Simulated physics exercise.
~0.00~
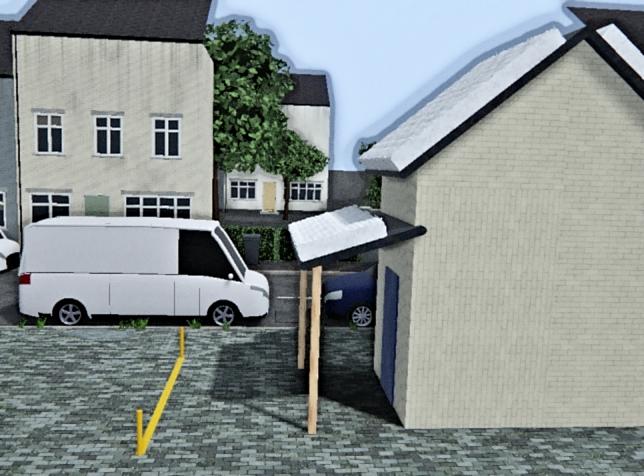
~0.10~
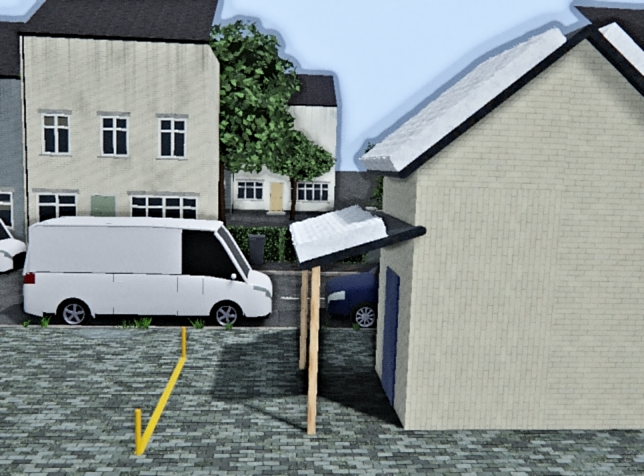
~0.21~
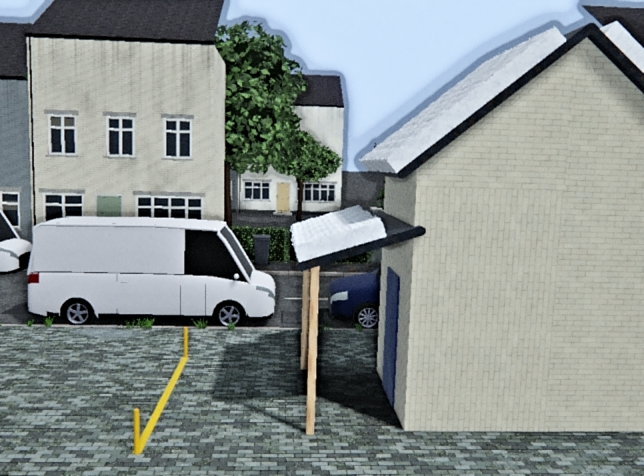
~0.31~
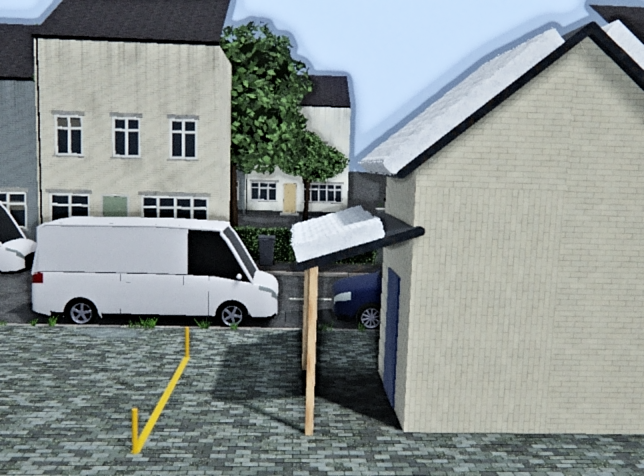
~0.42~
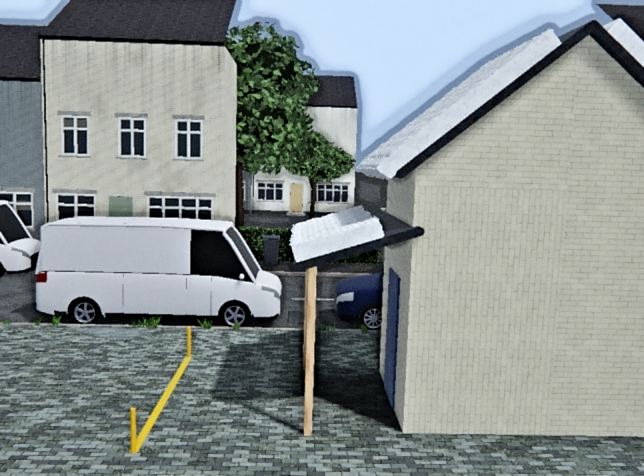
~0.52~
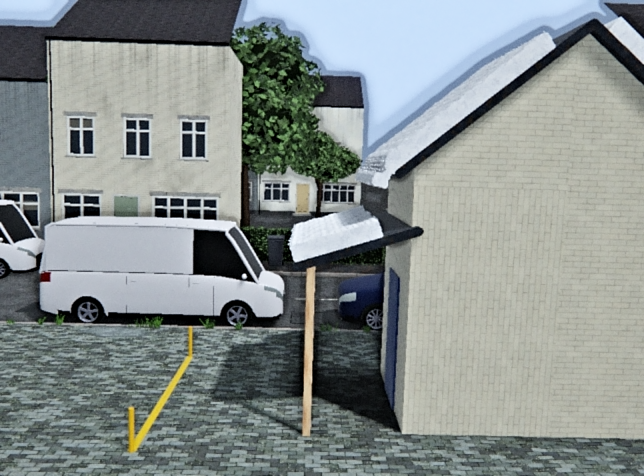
A paved yard beside a street is seen from the side and slightly above, under a pale blue sky. A cream brick building with a snow-covered roof stands at right above a lower, white-topped porch roof on wooden posts, with a yellow line on the paving, a white van, a dark blue car, houses and trees beyond. The upper snow creeps slightly down leftward while the camera drifts gently right, turning left.
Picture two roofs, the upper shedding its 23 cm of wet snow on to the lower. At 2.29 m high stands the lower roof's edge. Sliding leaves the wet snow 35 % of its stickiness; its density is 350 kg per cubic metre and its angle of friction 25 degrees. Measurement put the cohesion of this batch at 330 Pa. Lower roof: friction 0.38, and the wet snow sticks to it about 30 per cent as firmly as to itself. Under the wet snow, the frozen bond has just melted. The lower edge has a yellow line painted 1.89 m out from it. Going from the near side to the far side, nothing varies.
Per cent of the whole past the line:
31 out of 100.
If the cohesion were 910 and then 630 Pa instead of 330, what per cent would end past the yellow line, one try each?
Result: 0 % for the first case, 12 % for the second.
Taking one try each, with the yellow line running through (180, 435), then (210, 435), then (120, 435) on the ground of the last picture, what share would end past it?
Respectively 45, 55 and 25 percent would end past it.
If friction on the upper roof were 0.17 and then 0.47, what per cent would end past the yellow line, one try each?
Roughly 45 per cent first, roughly 35 per cent second.
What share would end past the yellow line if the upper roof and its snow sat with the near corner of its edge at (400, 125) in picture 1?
It would then be around 40 percent.
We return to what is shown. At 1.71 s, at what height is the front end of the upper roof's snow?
2.2 m or thereabouts.
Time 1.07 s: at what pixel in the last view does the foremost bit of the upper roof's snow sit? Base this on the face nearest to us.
About (333, 227).
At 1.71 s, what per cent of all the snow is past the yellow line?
0 %.
By 1.07 s, none is below the lower edge and 0 % is past the line.
By 1.71 s, 5 % is below the lower edge and 0 % is past the line.
By 2.36 s, 60 % is below the lower edge and 0 % is past the line.
By 3.00 s, 78 % is below the lower edge and 29 % is past the line.
By 3.80 s, at the end, 80 % is below the lower edge and 31 % is past the line.
